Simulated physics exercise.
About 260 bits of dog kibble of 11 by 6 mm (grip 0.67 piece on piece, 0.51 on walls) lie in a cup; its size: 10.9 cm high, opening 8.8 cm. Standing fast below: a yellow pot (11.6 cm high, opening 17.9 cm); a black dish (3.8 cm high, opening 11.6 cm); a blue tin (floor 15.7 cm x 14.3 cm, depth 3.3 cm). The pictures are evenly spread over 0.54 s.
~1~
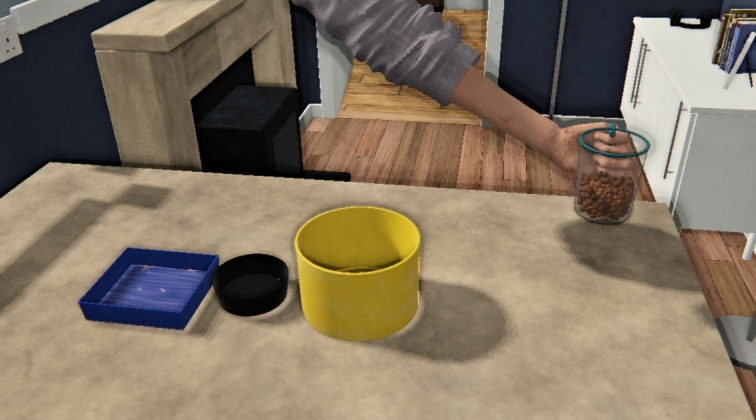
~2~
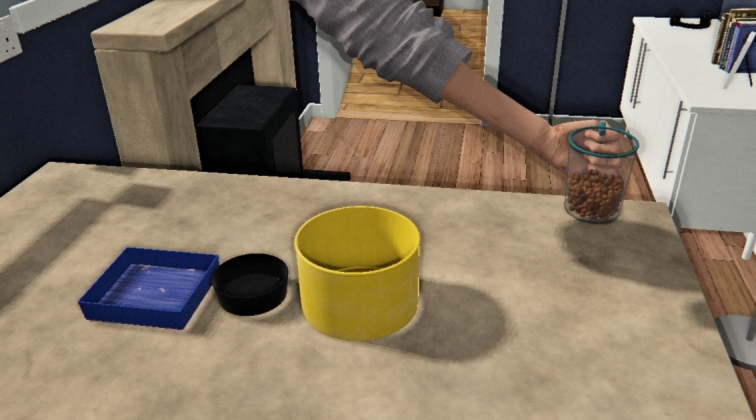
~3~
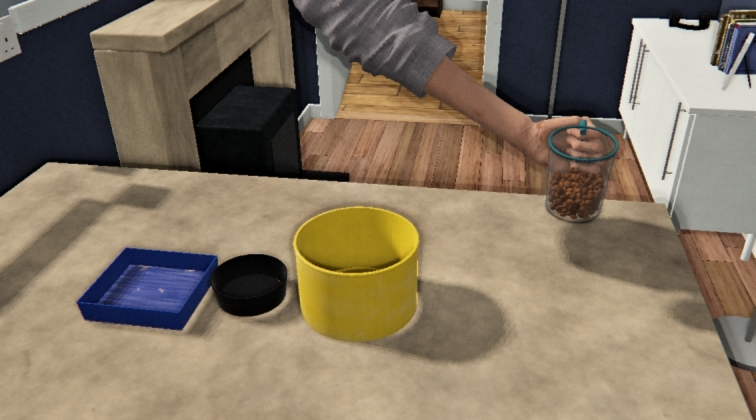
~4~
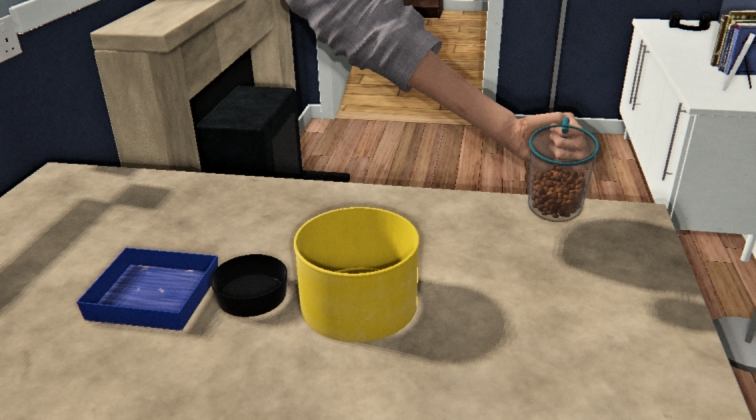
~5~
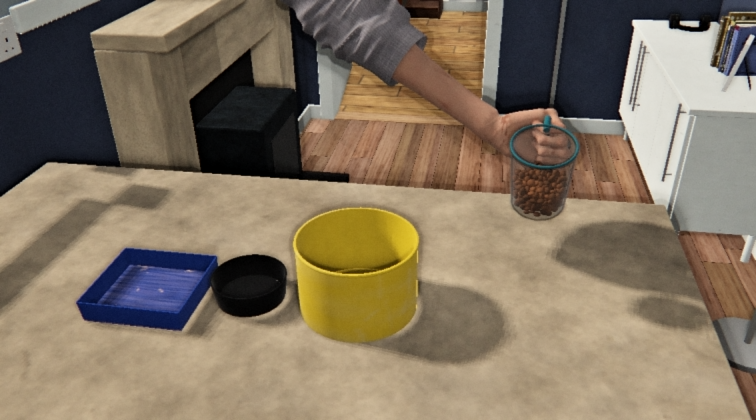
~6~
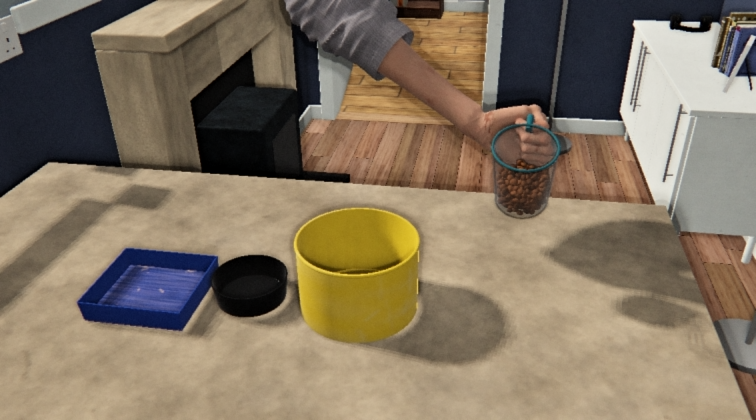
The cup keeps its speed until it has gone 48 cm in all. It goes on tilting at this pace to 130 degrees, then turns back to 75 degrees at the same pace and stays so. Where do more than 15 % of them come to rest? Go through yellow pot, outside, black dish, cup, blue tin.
Yellow pot no, outside no, black dish yes, cup no, blue tin no.
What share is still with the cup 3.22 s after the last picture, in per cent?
Roughly 0 per cent.
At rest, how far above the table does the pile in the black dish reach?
Some 4.0 cm.
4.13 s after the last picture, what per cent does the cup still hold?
Some 0 per cent of the load.
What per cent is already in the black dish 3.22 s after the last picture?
Near 95 per cent so far.
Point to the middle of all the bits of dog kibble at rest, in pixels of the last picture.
Near (260, 289).
Then, 1.24 s after the last picture, tilt 74 degrees; cup 100 %; middle of all pieces near (331, 162).
Then, 2.27 s after the last picture, tilt 119 degrees; black dish 20 %, cup 70 %, in the air 15 %; middle of all pieces near (279, 197).
Then, 3.22 s after the last picture, tilt 105 degrees; outside 5 %, black dish 95 %; middle of all pieces near (259, 289).
Then, 4.13 s after the last picture, tilt 75 degrees; outside 5 %, black dish 95 %; middle of all pieces near (259, 289).
In the end, yellow pot 0 %, outside 5 %, black dish 95 %, cup 0 %, blue tin 0 %.
